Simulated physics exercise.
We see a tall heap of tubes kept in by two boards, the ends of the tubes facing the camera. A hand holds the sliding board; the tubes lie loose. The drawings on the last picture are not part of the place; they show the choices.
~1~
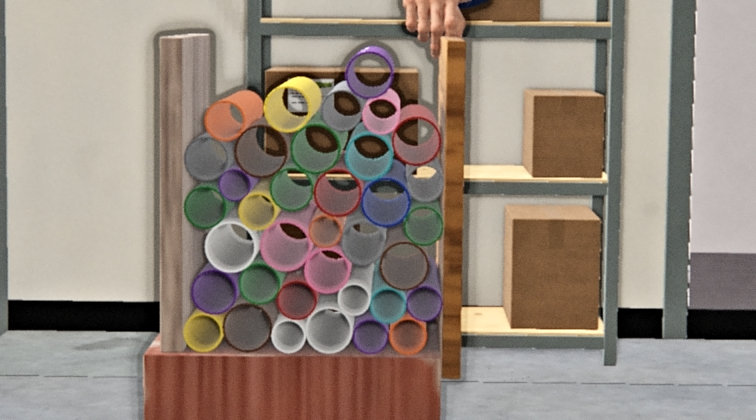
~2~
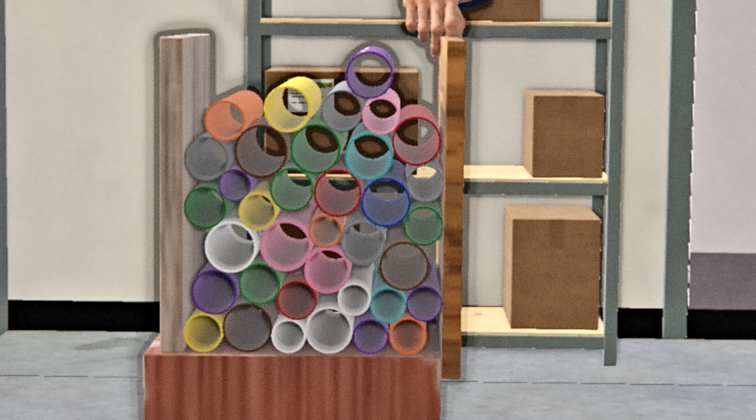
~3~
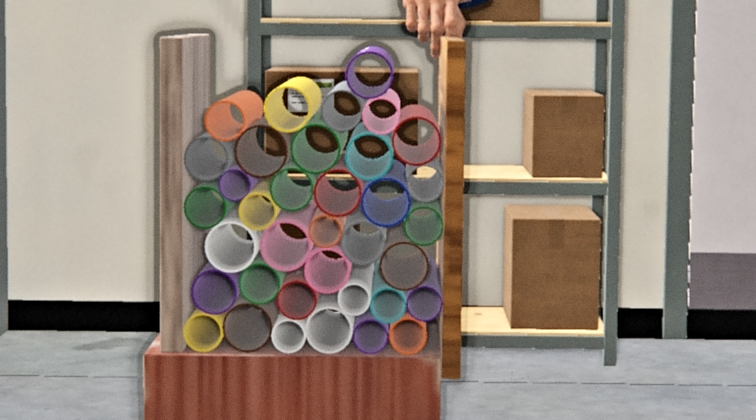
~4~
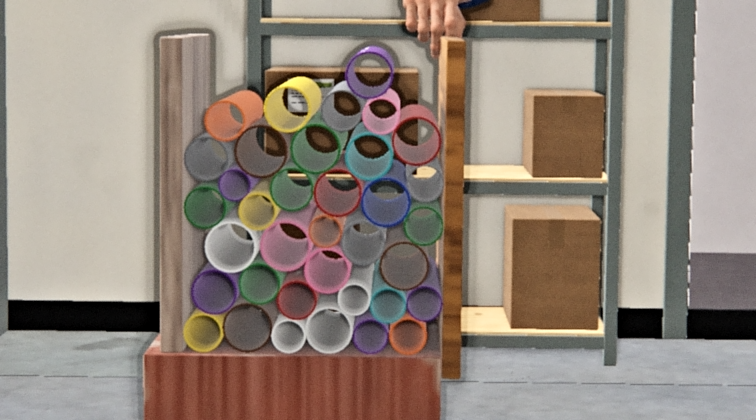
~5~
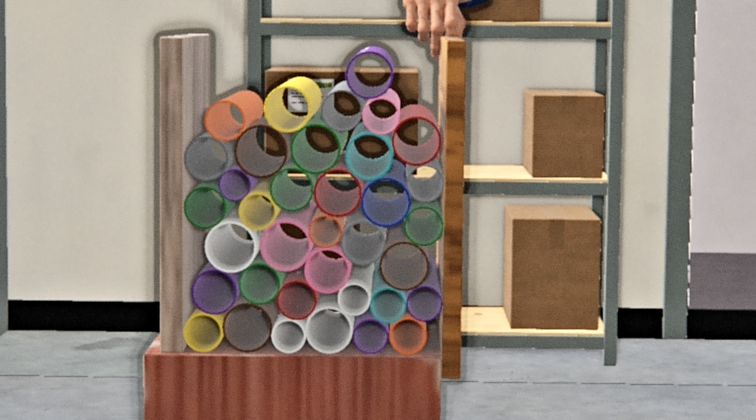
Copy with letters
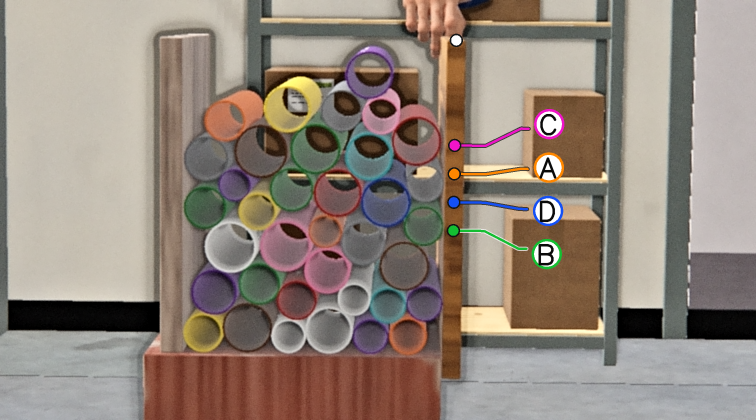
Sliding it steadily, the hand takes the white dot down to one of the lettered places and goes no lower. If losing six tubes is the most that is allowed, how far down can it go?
Mark B is as low as it can go.
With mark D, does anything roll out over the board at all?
Yes, at D.
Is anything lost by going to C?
At C: No.
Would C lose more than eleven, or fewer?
Fewer than eleven.
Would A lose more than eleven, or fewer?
At A, fewer than eleven.
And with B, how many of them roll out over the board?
The count is four.
On the marked copy, A at (454, 174); B at (453, 230); C at (455, 146); D at (454, 202); the white dot at (456, 41).
Taking B. A third of the way, top of the board (445, 122).
Two thirds of the way, top of the board (444, 212).
When it is over, top of the board (443, 229), four out over the board.
As for the rest, A one out over the board; C none out over the board; D one out over the board.
